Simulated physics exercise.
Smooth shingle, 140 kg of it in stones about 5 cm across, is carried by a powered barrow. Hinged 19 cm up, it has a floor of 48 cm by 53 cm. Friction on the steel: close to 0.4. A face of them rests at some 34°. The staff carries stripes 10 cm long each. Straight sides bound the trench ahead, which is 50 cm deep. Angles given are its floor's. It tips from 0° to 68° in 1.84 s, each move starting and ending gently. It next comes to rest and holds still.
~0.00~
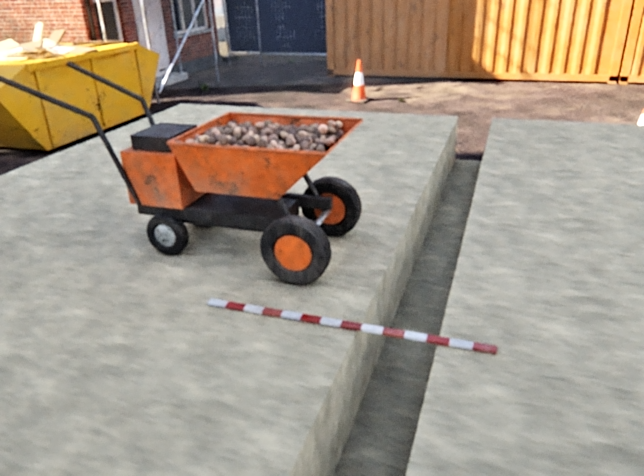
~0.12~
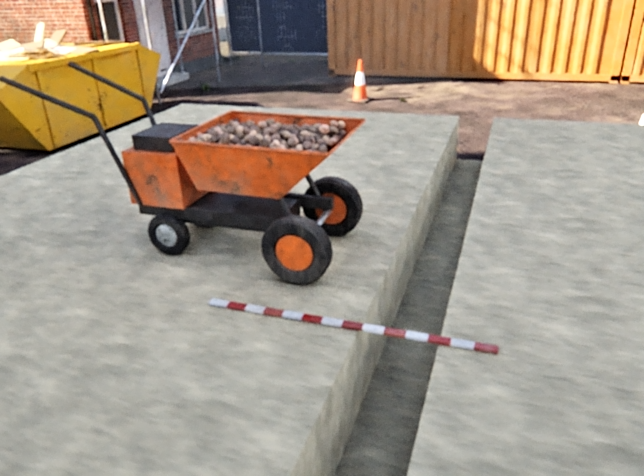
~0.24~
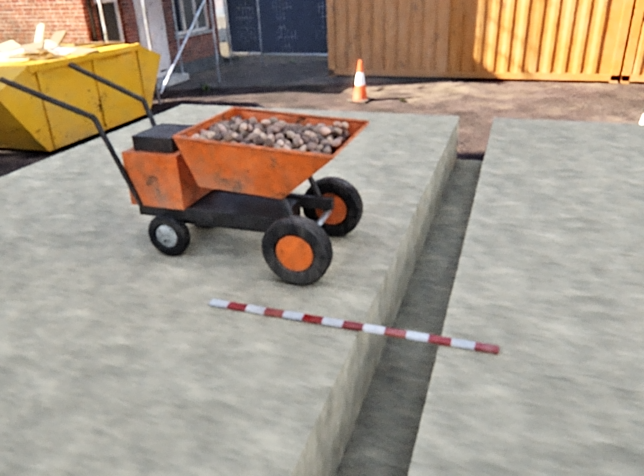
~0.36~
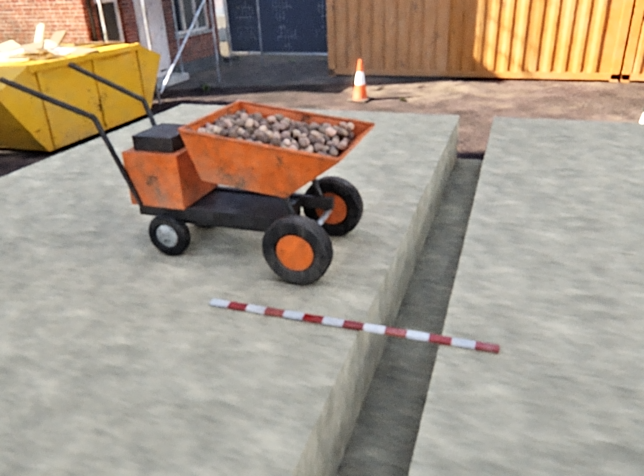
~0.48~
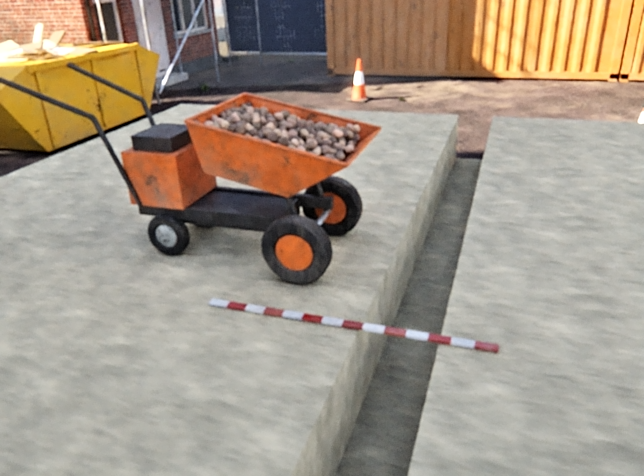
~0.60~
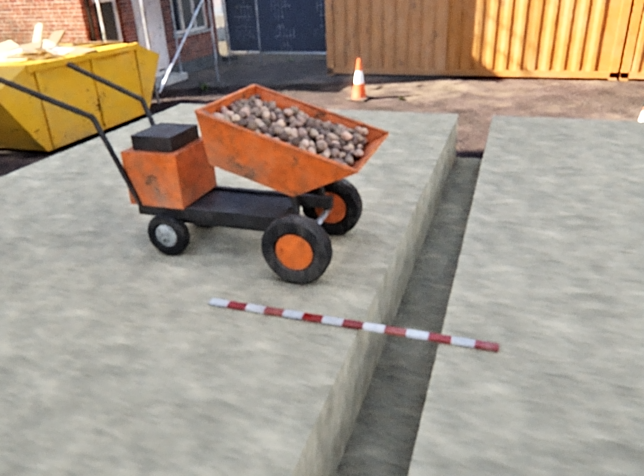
On a concrete slab beside a trench, an orange powered barrow standing still, its stone-filled tray gradually tilting down towards the right.
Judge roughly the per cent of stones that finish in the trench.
An estimated 54 per cent finish in the trench.
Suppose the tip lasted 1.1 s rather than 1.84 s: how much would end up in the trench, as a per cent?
In that case, around 45%.
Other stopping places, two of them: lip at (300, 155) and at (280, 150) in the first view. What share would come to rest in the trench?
I'd say some 90 per cent and some 100 per cent.
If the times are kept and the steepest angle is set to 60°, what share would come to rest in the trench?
About 60%.
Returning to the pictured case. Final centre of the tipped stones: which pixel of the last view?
In the last view, about (447, 328).
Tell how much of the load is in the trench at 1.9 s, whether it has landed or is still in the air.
I'd put it near 40 per cent.
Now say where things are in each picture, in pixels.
In the first frame, lip at (325, 154), floor tilted 0°, highest stones at (289, 128).
In the second frame, the tray is at 1°, its lip at (328, 155); the top of the load is at (292, 128); the stones move at 0.1 m/s on average.
In the third frame, the tray is at 3°, its lip at (333, 157); the top of the load is at (281, 126); the stones move at 0.2 m/s on average.
In the fourth frame, the tray is at 7°, its lip at (340, 160); the top of the load is at (242, 120); the stones move at 0.3 m/s on average.
In the fifth frame, the tray is at 11°, its lip at (348, 166); the top of the load is at (240, 111); the stones move at 0.4 m/s on average.
In the sixth frame, the tray is at 17°, its lip at (357, 172); the top of the load is at (249, 103); the stones move at 0.5 m/s on average.
After 1.4 s the floor is at 57°; 94 % in the tray, 6 % in the trench; the foremost stones are at (442, 233).
After 1.9 s the floor is at 68°; 23 % in the tray, 40 % in the trench, 38 % past the trench; the foremost stones are at (588, 296).
After 2.3 s the floor is at 68°; 3 % in the tray, 51 % in the trench, 46 % past the trench; the foremost stones are past the picture's edge.
After 4.2 s the floor is at 68°; 0 % in the tray, 54 % in the trench, 46 % past the trench; the foremost stones are past the picture's edge.
